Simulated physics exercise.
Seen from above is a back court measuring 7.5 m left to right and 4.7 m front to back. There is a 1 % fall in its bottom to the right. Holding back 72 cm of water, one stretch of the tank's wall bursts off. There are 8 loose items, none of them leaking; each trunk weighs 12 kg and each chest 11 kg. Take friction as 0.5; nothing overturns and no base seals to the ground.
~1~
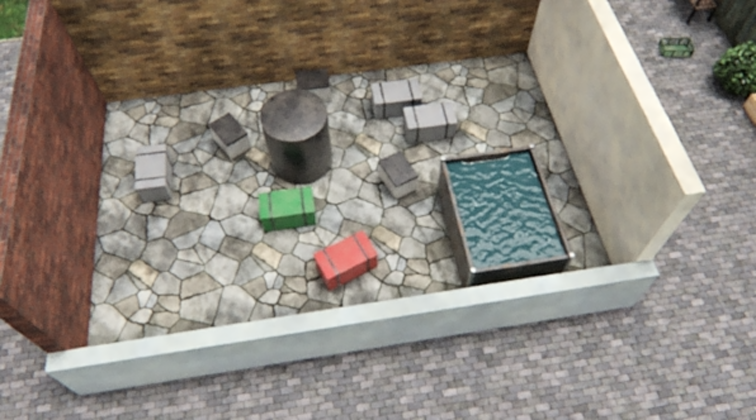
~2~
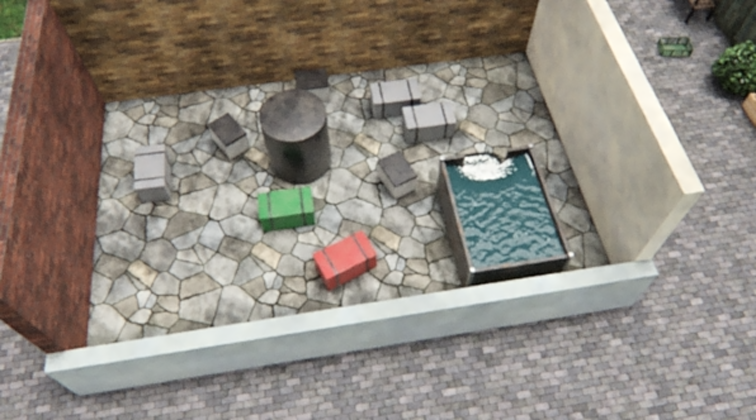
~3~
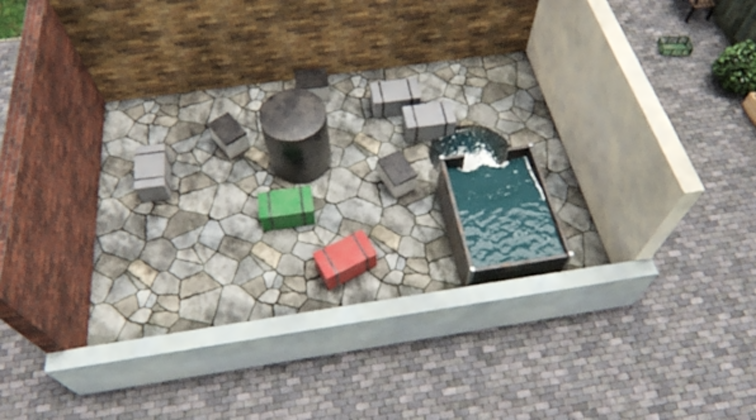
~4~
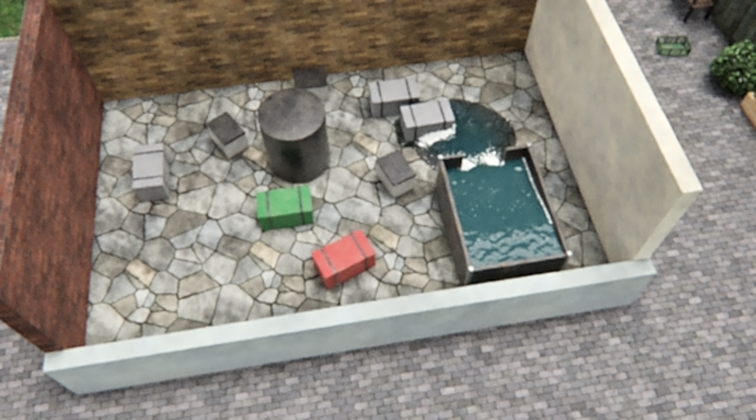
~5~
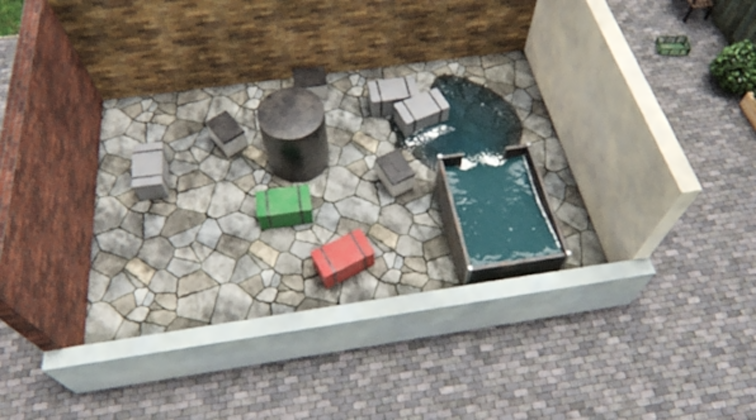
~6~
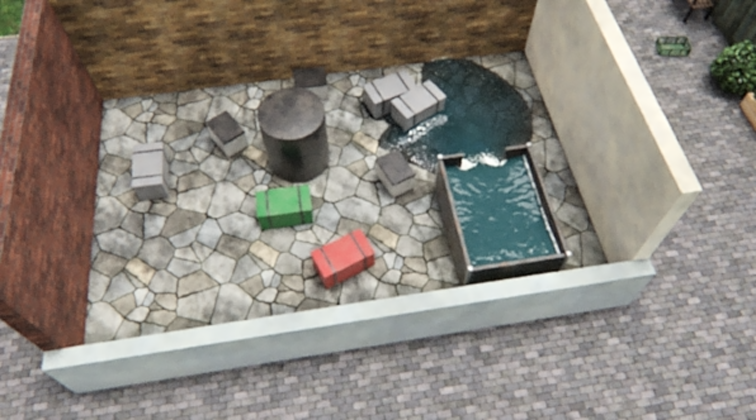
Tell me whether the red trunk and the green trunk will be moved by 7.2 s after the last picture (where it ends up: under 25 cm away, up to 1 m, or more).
In the end the red trunk is likely to keep to its spot; the green trunk is likely to keep to its spot.
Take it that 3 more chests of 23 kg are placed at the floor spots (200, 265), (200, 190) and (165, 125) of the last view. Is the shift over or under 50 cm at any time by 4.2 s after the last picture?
The first one ends up inside that, the second inside that, the third inside that.
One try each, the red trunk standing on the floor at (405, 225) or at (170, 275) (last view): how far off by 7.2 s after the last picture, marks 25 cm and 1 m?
Taken in turn, it stays almost motionless and then stays almost motionless.
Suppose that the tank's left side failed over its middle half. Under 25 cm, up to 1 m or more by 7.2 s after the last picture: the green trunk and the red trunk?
Outcome - green trunk: Long-distance displacement, red trunk: Long-distance displacement.
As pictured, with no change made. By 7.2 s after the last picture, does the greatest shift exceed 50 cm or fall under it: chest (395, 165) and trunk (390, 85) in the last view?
First one stayed inside, second one went too far.
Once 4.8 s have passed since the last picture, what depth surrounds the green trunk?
I'd put it at about 1 cm.
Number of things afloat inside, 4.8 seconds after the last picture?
Answer: 2.
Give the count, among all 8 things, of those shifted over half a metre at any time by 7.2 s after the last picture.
The number is 5.
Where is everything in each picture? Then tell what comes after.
The first picture shows the red trunk at (345, 254), on the bottom; the green trunk at (286, 202) rests on the ground; water covers 2.4 m2; 0 of 8 have shifted.
The second picture shows the red trunk at (345, 254) rests on the ground; the green trunk at (285, 203) rests on the ground; water covers 2.8 m2; 0 of 8 have shifted.
The third picture shows the red trunk at (345, 254), on the bottom; the green trunk at (285, 202) rests on the ground; 3.5 m2 under water; 0 of 8 have shifted.
The fourth picture shows the red trunk at (343, 253) rests on the ground; the green trunk at (284, 201), on the bottom; water covers 4.3 m2; 0 of 8 have shifted.
The fifth picture shows the red trunk at (342, 252) rests on the ground; the green trunk at (283, 200) rests on the ground; water covers 5.5 m2; 1 of 8 have shifted.
The sixth picture shows the red trunk at (342, 253), on the bottom; the green trunk at (283, 201), on the bottom; water covers 6.9 m2; 2 of 8 have shifted.
Then, 0.9 s after the last picture the red trunk is near (342, 253), 0.0 m from its start, aground; the green trunk is near (283, 201), 0.0 m from its start, aground; 0 afloat.
Then, 2.8 s after the last picture the red trunk is near (342, 253), 0.0 m from its start, aground; the green trunk is near (283, 201), 0.0 m from its start, aground; 1 afloat.
Then, 4.8 s after the last picture the red trunk is near (342, 253), 0.0 m from its start, aground; the green trunk is near (283, 201), 0.0 m from its start, aground; 2 afloat.
Then, 7.2 s after the last picture the red trunk is near (342, 253), 0.0 m from its start, aground; the green trunk is near (283, 201), 0.0 m from its start, aground; 2 afloat.
